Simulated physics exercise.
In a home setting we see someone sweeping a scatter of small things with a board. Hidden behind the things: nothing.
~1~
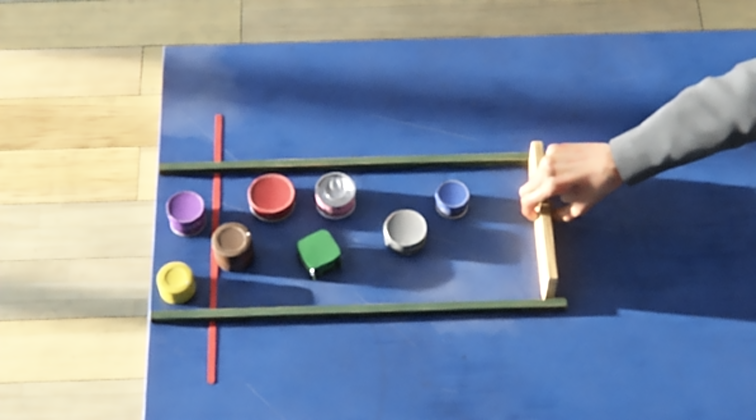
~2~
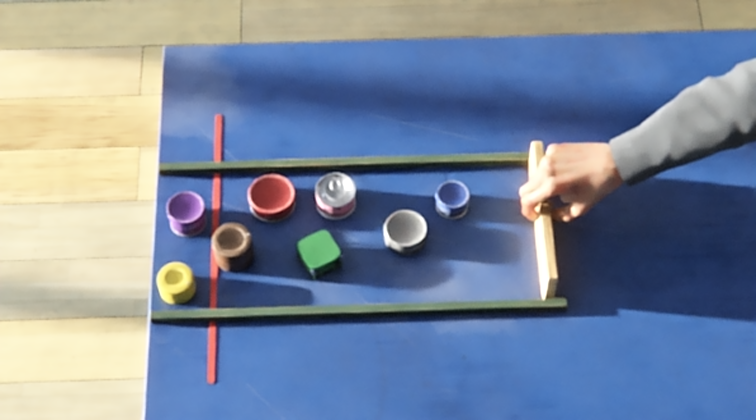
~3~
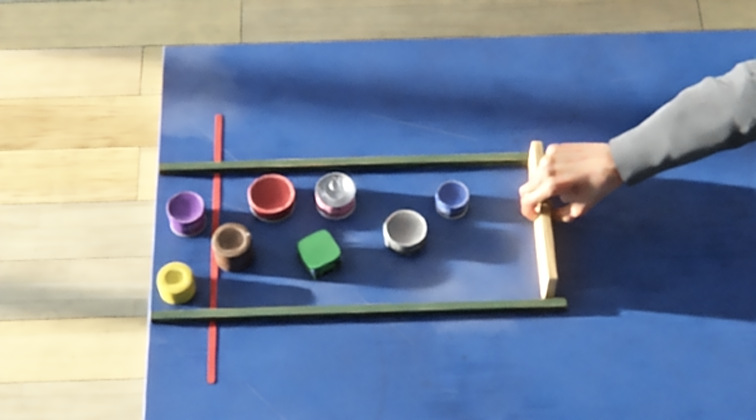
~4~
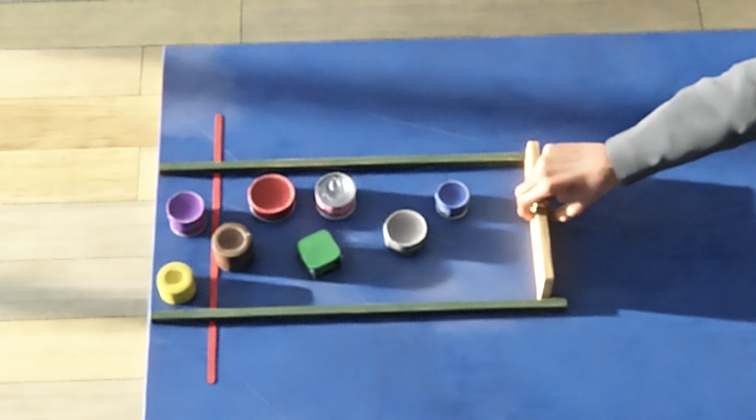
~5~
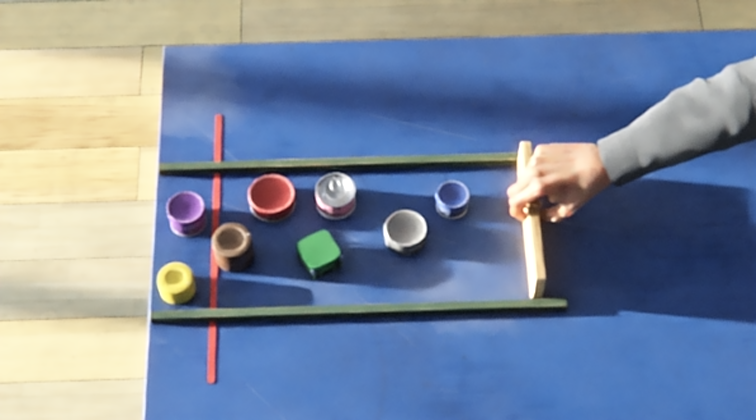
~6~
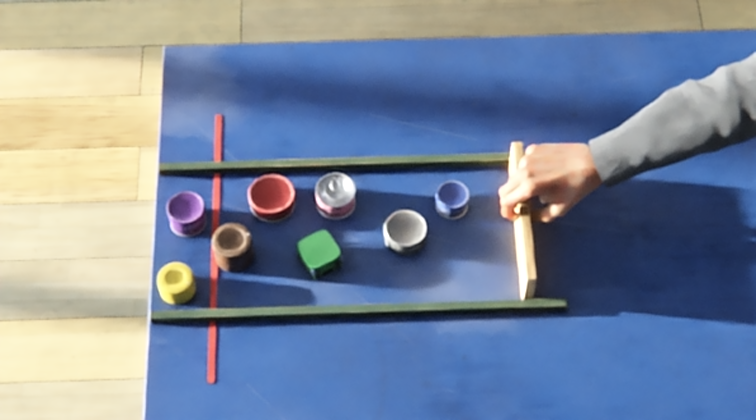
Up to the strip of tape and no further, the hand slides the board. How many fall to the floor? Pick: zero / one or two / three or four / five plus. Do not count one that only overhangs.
That comes to one or two.
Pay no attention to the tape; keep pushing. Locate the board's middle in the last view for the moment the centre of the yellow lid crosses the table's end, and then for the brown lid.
Approx. (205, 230) for the first, approx. (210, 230) for the second.
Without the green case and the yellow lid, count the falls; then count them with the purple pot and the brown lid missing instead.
That makes 1 fallen, then 1 fallen in the other try.
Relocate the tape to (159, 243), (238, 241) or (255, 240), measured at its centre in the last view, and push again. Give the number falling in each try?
Floor tally per try: 8 / 0 / 0.
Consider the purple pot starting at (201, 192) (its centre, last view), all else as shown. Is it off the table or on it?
Well, this time it drops away.
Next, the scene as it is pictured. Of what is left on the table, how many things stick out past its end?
My count gives 3.
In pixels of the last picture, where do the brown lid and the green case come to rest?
Around (159, 259), then around (196, 277).
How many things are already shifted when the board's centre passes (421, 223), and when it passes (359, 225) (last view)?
At the one place 2, at the other 5.
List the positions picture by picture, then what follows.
In the first frame, yellow lid (177, 283); purple pot (187, 214); brown lid (233, 248); board (543, 220); tape (215, 241).
In the second frame, purple pot (187, 214); pink tin (336, 197).
In the third frame, brown lid (233, 248); green case (319, 255).
In the fourth frame, yellow lid (177, 284); board (539, 220).
In the fifth frame, purple pot (187, 214); red pot (272, 199).
In the sixth frame, yellow lid (177, 284); purple pot (187, 214); brown lid (233, 248); board (523, 220); tape (215, 241).
Soon after, none off yet; yellow lid at rest near (177, 284); purple pot at rest near (187, 214); brown lid at rest near (233, 248).
At rest, the number that fall off is one or two; fallen, red pot.
